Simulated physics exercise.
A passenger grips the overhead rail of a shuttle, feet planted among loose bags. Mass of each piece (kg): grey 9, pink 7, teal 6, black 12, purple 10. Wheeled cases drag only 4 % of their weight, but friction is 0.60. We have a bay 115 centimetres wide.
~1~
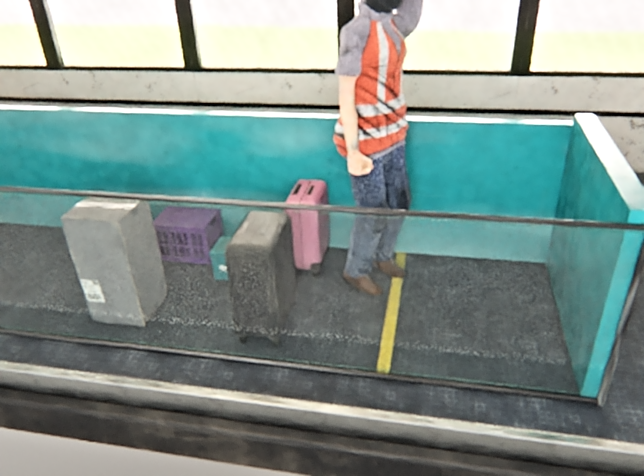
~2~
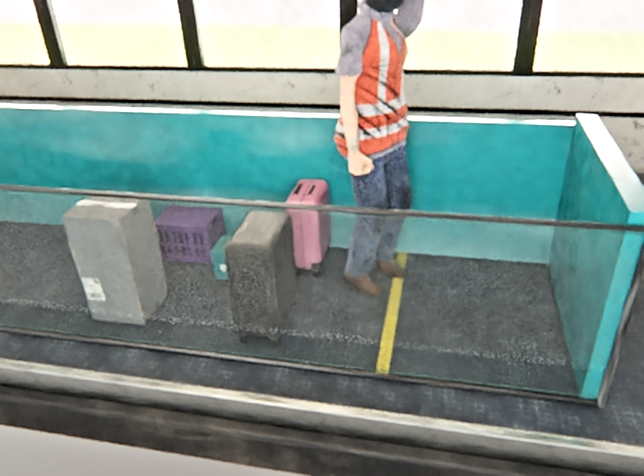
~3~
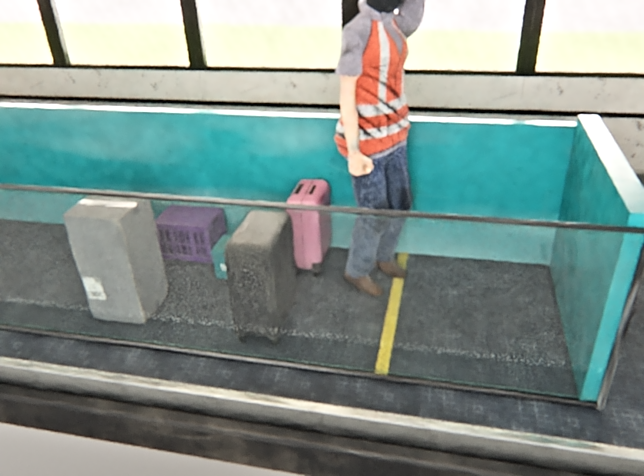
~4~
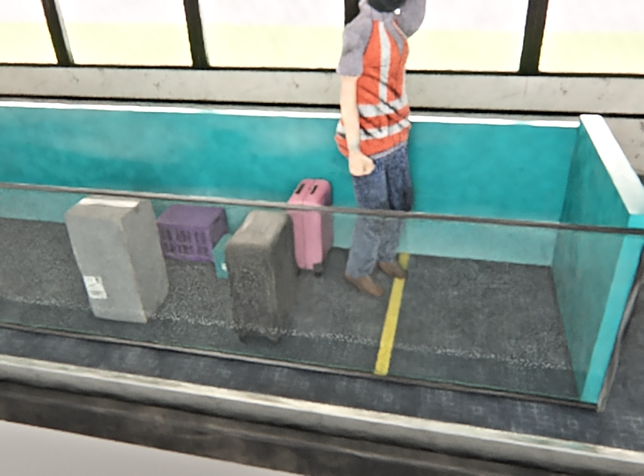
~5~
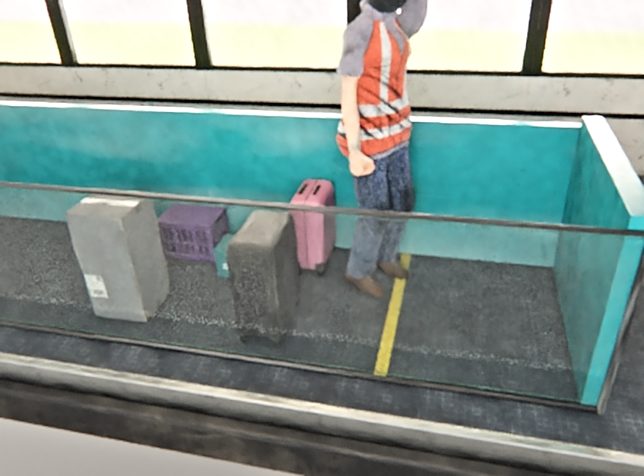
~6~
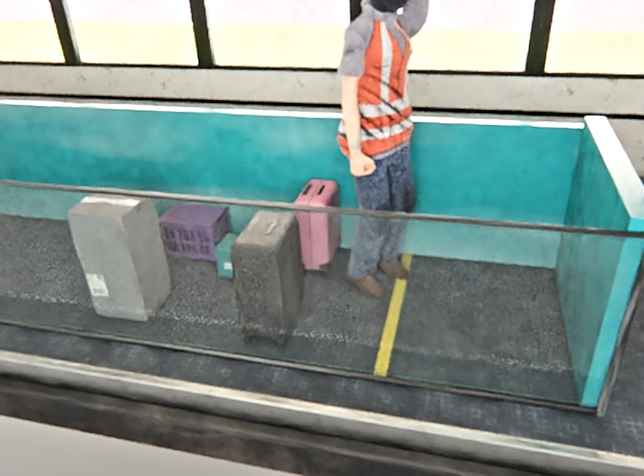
Several bags shift very slightly right beside a worker in an orange vest, who stands nearly still.
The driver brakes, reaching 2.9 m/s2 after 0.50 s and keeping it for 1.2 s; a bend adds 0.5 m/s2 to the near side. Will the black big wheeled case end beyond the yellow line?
Over the line.
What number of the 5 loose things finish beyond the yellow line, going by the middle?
The answer is 1 of them.
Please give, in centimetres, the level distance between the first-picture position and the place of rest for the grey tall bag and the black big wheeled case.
Grey tall bag: 0; black big wheeled case: 140.
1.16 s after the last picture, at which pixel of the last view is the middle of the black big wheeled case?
Around (555, 321).
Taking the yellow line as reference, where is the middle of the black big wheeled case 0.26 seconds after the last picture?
Position: Approx. 45 cm short.
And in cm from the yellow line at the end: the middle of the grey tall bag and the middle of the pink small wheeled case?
Result: Grey tall bag = 150 cm short, pink small wheeled case = 30 cm short.
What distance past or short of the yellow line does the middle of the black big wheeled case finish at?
It comes to rest close to 80 cm past it.
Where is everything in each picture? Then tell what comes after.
In the first frame, black big wheeled case (264, 278), teal tub (233, 259), purple crate (189, 234).
In the second frame, black big wheeled case (264, 277), teal tub (234, 258), purple crate (190, 234).
In the third frame, black big wheeled case (264, 277), teal tub (235, 258), purple crate (191, 233).
In the fourth frame, black big wheeled case (265, 277), purple crate (193, 232).
In the fifth frame, black big wheeled case (266, 277), teal tub (237, 257), purple crate (194, 232).
In the sixth frame, black big wheeled case (270, 278), teal tub (238, 257), purple crate (196, 231).
Then, 0.26 s after the last picture the black big wheeled case is 47 cm short of the yellow line, tilted 0°, near (297, 284) in the last picture's view.
Then, 0.66 s after the last picture the black big wheeled case is 5 cm past the yellow line, tilted 0°, near (398, 298) in the last picture's view.
Then, 1.16 s after the last picture the black big wheeled case is 77 cm past the yellow line, tilted 0°, near (555, 321) in the last picture's view; the teal tub 102 cm short of the yellow line, tilted 0°.
When all is still, grey tall bag stops short of the yellow line; pink small wheeled case stops short of the yellow line; teal tub stops short of the yellow line; black big wheeled case crosses the yellow line; purple crate stops short of the yellow line.
